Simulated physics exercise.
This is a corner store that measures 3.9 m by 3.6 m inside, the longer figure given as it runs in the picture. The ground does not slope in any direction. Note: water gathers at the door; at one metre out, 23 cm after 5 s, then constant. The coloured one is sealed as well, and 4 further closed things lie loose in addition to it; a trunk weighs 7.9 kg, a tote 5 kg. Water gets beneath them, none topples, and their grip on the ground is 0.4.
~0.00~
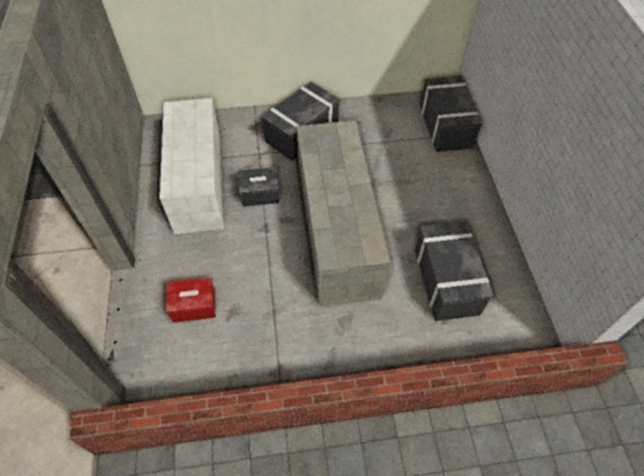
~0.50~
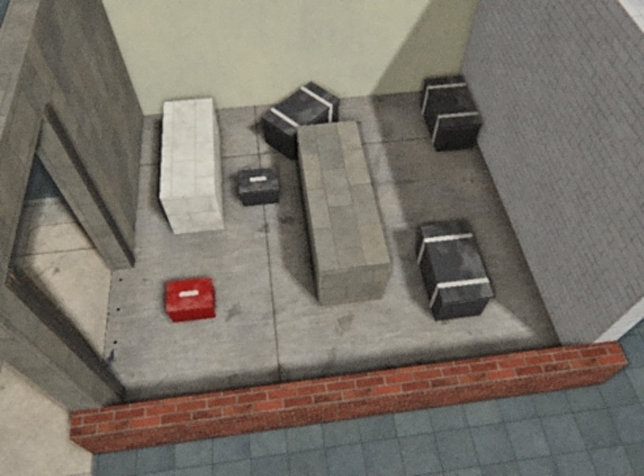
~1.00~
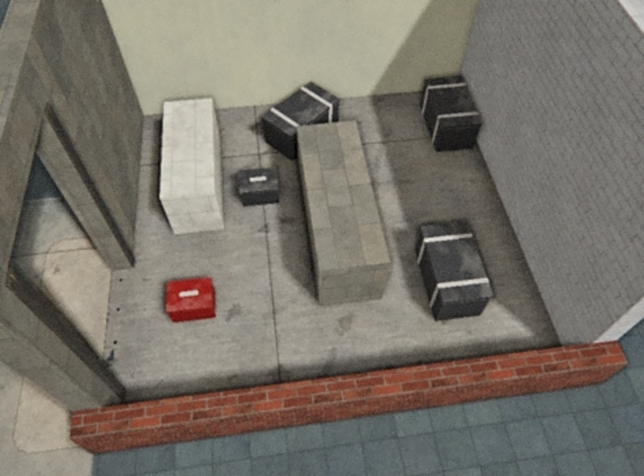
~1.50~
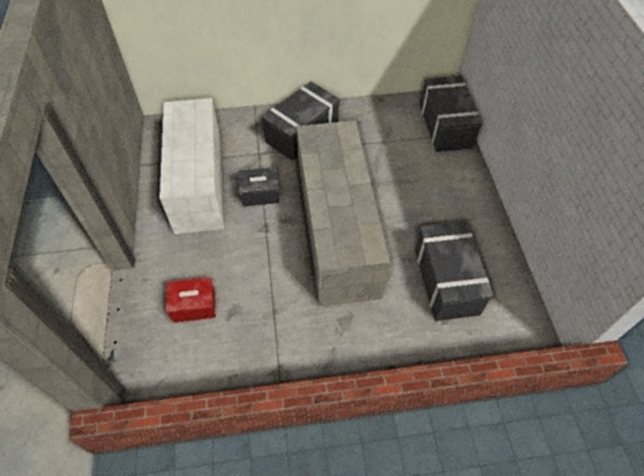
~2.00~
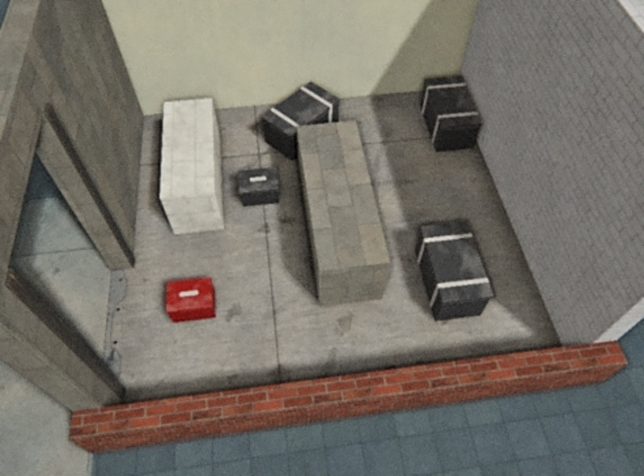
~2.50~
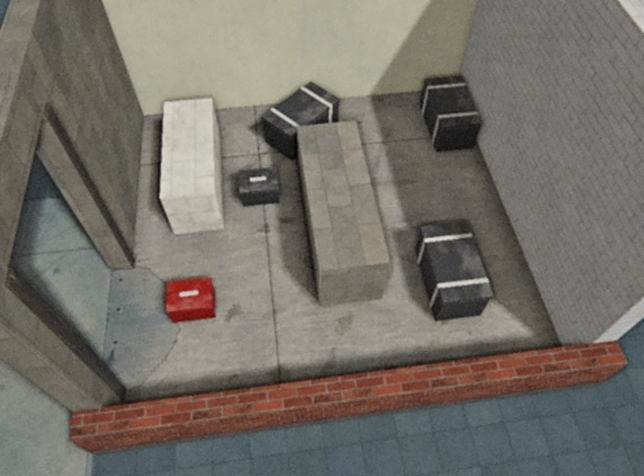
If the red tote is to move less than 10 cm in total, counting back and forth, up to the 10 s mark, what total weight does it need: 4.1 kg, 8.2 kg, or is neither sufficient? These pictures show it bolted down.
Neither weight is sufficient.
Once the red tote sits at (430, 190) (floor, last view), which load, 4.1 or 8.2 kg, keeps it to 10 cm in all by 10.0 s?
No load works.
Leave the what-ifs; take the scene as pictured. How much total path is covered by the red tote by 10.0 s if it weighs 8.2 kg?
I'd put it near 500 cm in all.
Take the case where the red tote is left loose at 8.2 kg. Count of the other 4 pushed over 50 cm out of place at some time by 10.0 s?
The number is 3.
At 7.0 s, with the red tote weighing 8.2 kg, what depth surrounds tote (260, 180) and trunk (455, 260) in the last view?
Roughly 7 and 4 cm.
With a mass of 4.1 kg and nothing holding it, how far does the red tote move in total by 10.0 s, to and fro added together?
Around 500 cm in total.
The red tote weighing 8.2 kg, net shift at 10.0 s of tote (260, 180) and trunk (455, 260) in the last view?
In turn: 120 cm, 200 cm.
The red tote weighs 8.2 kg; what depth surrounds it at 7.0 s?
About 9 cm.
After 3.5 s the red tote would be 52 cm from its start with 4.1 kg and 19 cm from its start with 8.2 kg; 3 cm of water round it then.
After 4.5 s the red tote would be 95 cm from its start with 4.1 kg and 62 cm from its start with 8.2 kg; 4 cm of water round it then.
After 7.0 s the red tote would be 151 cm from its start with 4.1 kg and 183 cm from its start with 8.2 kg; 9 cm of water round it then.
After 10.0 s the red tote would be 329 cm from its start with 4.1 kg and 283 cm from its start with 8.2 kg; 6 cm of water round it then.
